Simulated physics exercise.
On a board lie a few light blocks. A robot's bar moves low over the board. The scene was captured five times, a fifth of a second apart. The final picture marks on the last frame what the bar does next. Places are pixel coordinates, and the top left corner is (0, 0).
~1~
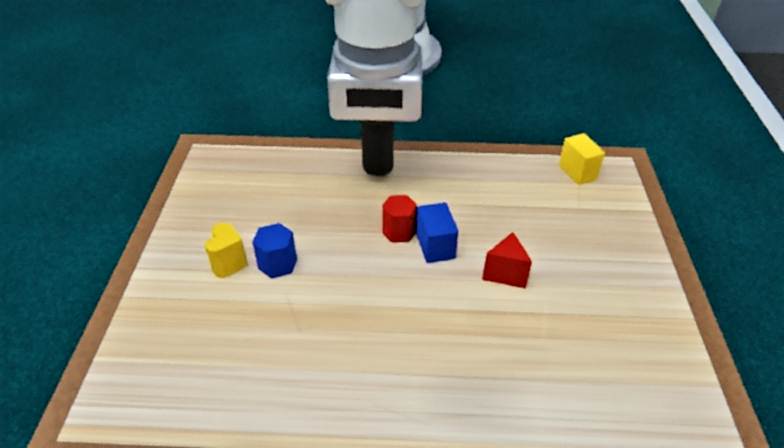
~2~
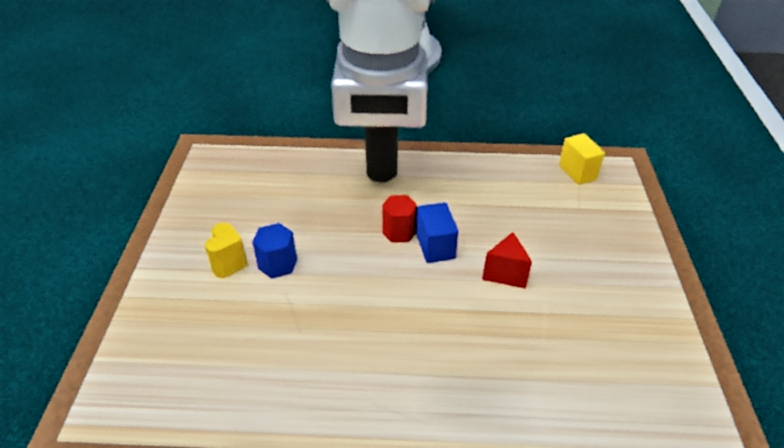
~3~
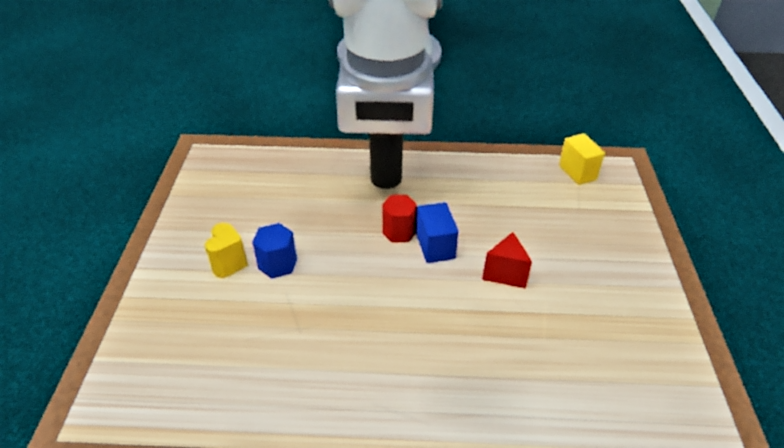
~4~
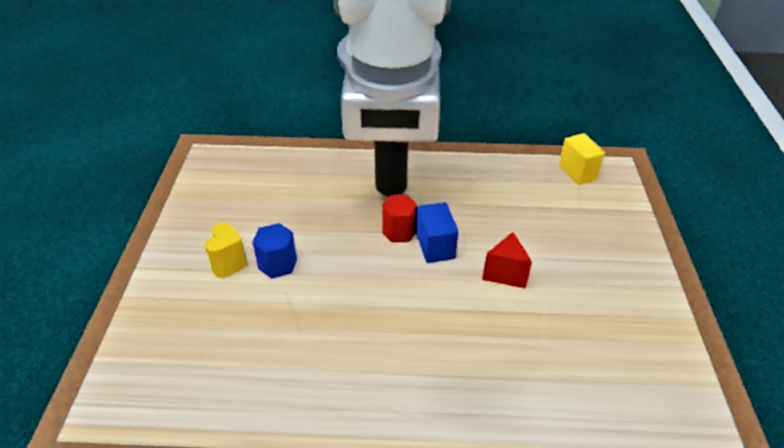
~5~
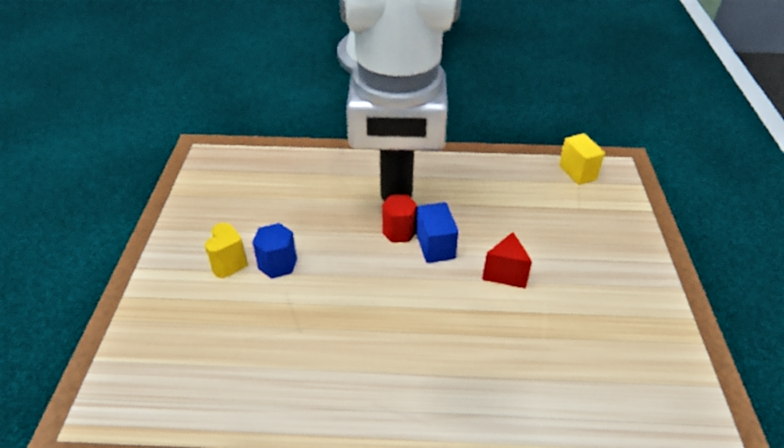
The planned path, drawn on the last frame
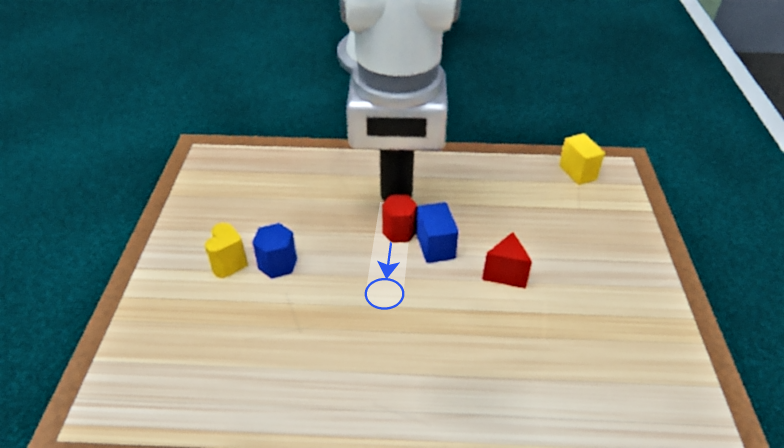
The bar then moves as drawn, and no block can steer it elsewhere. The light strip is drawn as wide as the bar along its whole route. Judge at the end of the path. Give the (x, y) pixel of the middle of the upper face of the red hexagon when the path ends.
I predict (415, 287).
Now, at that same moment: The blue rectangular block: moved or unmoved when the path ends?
It keeps its position.
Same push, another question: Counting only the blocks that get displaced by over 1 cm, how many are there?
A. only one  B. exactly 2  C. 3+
Option A.
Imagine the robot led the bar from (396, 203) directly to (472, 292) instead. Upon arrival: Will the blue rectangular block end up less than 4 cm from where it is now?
It seems not.
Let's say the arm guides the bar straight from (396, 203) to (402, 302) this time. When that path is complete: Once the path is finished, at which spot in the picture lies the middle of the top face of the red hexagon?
It will end up at (405, 306).
The drawn path runs from (396, 203) to (385, 294).
The first path, step by step. One third of the way, bar at (393, 222); red hexagon at (401, 228), turned 20° anticlockwise.
Two thirds of the way, bar at (389, 252); red hexagon at (404, 258), turned 30° anticlockwise.
At the end, bar at (384, 284); red hexagon at (415, 287), turned 65° anticlockwise; blue rectangular block not moved.
